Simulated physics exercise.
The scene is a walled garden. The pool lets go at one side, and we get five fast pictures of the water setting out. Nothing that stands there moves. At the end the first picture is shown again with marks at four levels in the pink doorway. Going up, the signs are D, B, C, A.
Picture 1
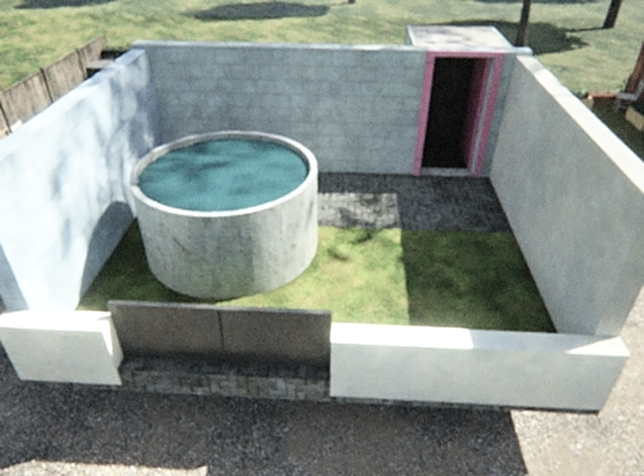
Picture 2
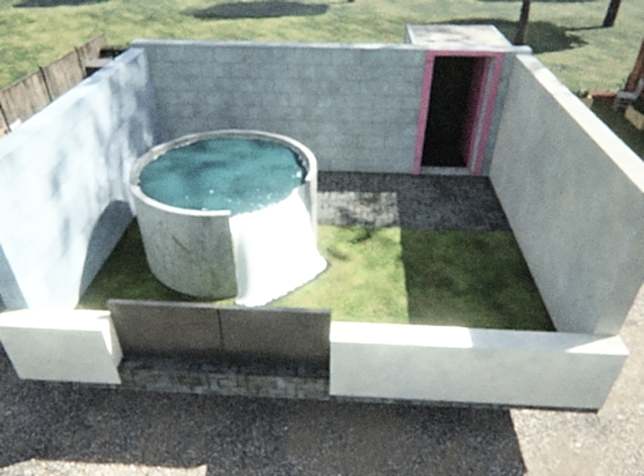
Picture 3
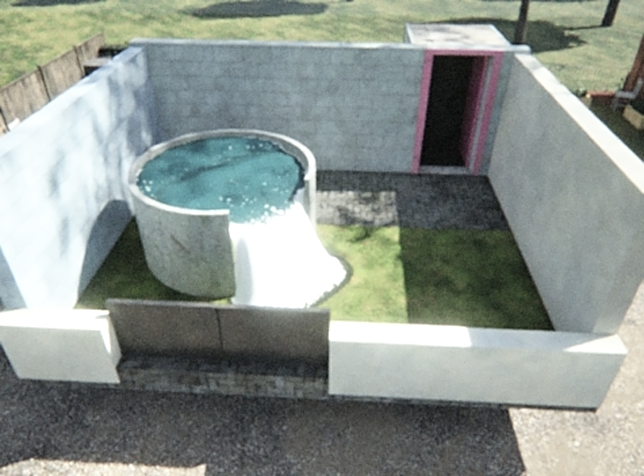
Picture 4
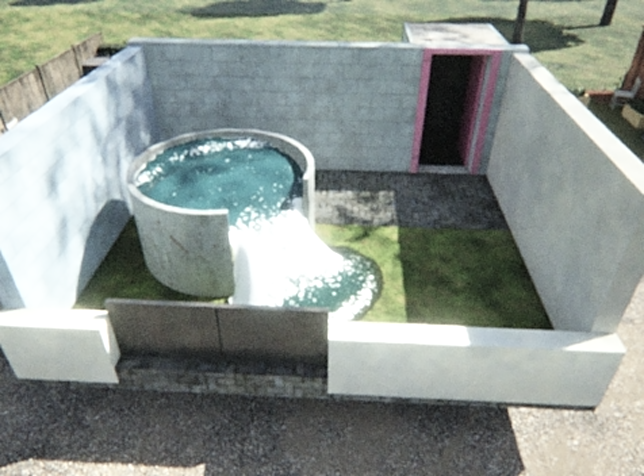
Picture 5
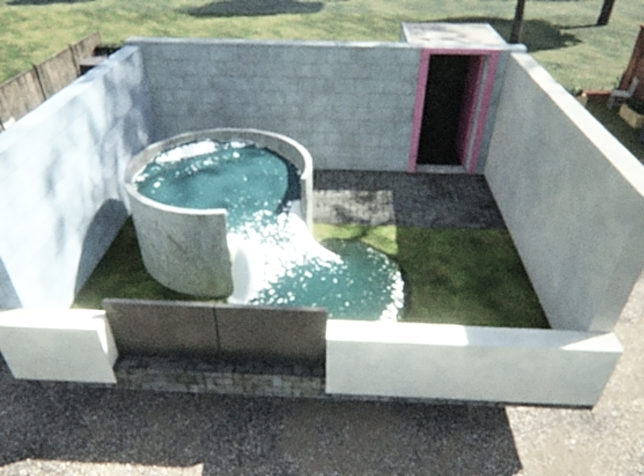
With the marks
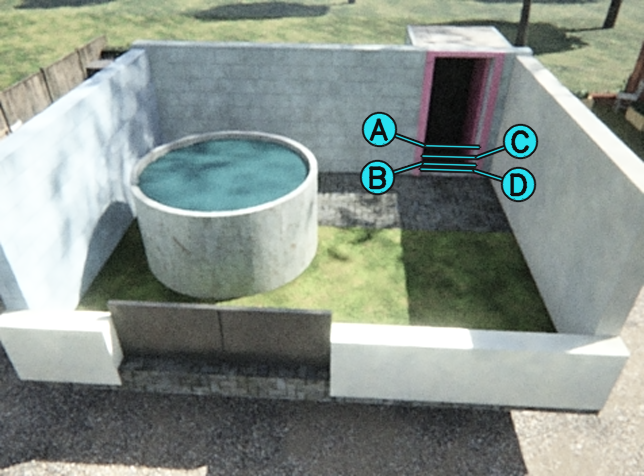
To begin with, a round concrete pool of still, blue-green water stands in a walled garden with a pink doorway. A section of its front-right side opens and foaming white water pours onto the grass. The water then spreads rightward across the lawn in a widening, rippling teal pool.
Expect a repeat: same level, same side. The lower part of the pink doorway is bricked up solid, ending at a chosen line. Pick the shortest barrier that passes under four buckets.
C will do.
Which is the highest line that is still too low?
That would be B.
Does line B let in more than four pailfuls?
Yes, it does.
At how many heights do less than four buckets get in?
Two.
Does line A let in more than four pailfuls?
No, not at all.
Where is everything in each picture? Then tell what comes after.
Water in the pool at rest, its middle at (226, 173); foot of the pink doorway at (446, 175); shut gate at (221, 315).
Water covers 2 % of the ground and shows as far out as (325, 264).
Water covers 5 % of the ground and shows as far out as (347, 270).
Water covers 11 % of the ground and shows as far out as (364, 258).
Water covers 17 % of the ground and shows as far out as (390, 259).
On the marked copy, A at (451, 146); B at (448, 164); C at (449, 156); D at (447, 169); from the bottom up D, B, C, A.
If A is chosen, nothing gets over.
If B is chosen, some 15 bucketfuls get in.
If C is chosen, a bucket or two gets in.
If D is chosen, dozens of bucketfuls pour in.
